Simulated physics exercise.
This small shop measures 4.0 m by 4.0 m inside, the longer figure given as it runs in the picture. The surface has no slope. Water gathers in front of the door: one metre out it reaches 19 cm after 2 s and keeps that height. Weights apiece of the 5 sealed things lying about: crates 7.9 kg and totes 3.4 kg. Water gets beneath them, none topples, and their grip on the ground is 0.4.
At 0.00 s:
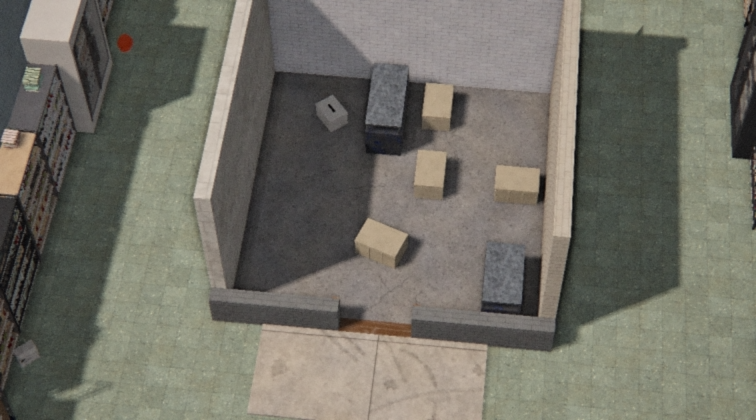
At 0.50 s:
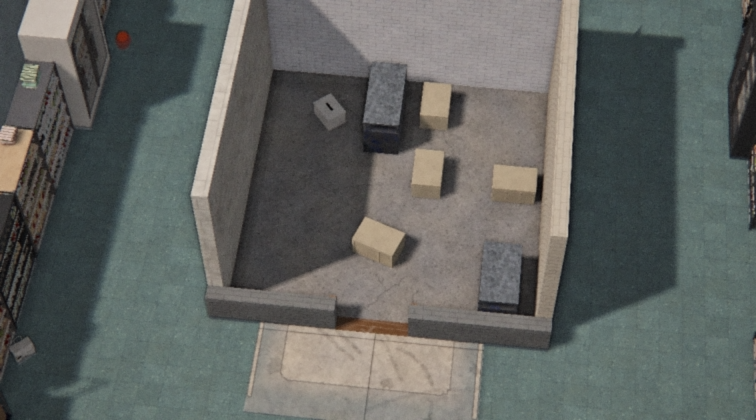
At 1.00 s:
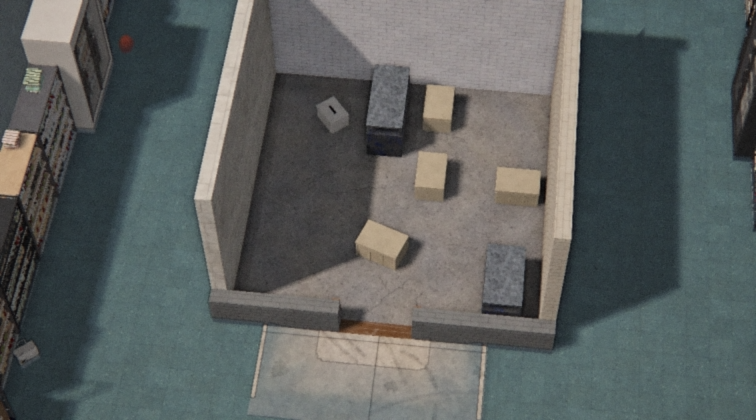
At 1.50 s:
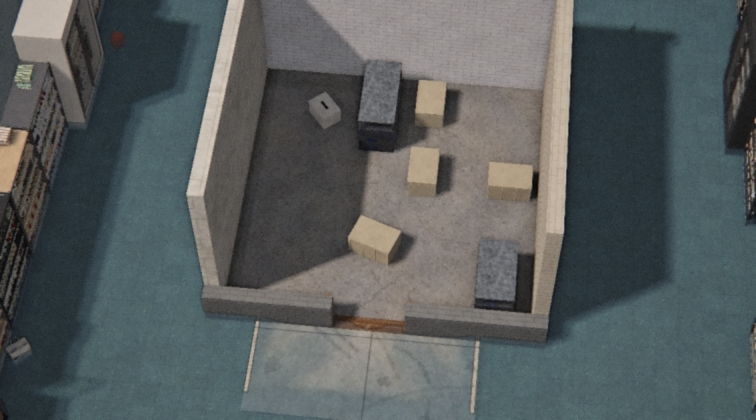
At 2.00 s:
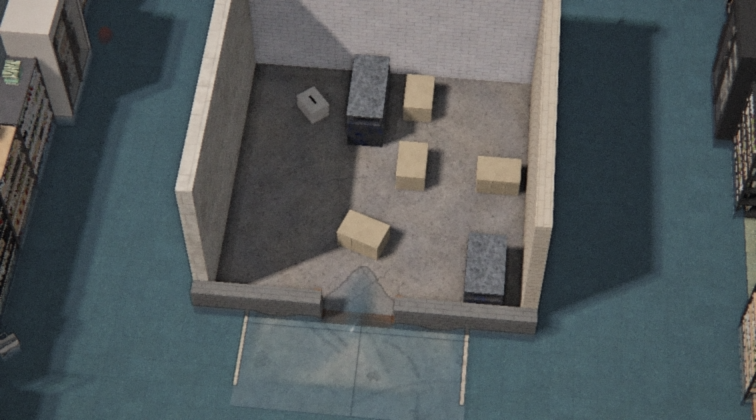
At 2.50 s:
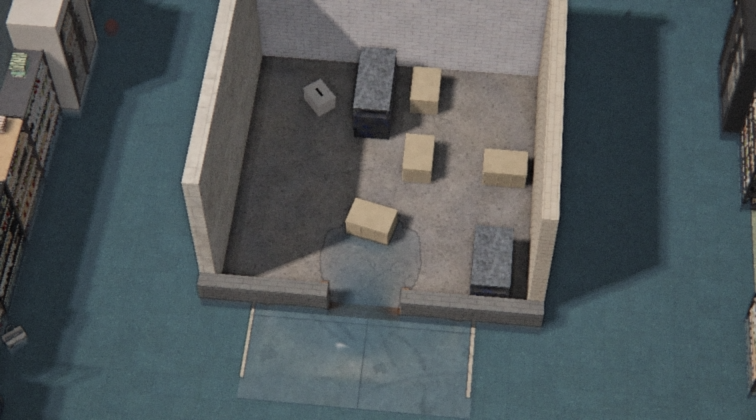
To begin with, a small walled room holding tan boxes and dark blocks stands dry on pale green ground, seen from above. Water turns the surrounding ground deep blue-green and covers the paved patch outside the doorway, then enters through the gap and spreads in a rounded patch toward the nearest tan box.
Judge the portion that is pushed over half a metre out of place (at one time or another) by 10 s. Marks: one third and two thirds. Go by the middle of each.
That comes to two thirds or more.
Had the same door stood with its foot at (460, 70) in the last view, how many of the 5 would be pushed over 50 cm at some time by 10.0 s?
Then 4.
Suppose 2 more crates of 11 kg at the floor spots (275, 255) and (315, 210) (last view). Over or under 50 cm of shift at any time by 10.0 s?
In turn: Less, over.
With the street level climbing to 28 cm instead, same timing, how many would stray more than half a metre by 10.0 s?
Then 5.
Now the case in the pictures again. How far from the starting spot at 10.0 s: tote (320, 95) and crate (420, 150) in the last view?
In turn: 10 cm, 150 cm.
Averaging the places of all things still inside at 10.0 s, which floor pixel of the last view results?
At about (427, 127).
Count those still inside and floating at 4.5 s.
At that moment 1.
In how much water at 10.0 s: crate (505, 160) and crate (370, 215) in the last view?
About 9 and 8 cm.
After 3.5 s 1 of 5 are over 50 cm from their spots; 0 afloat.
After 4.5 s 2 of 5 are over 50 cm from their spots; 1 afloat.
After 7.0 s 3 of 5 are over 50 cm from their spots; 5 afloat.
After 10.0 s 4 of 5 are over 50 cm from their spots, and 5 have been at some point; 5 afloat.
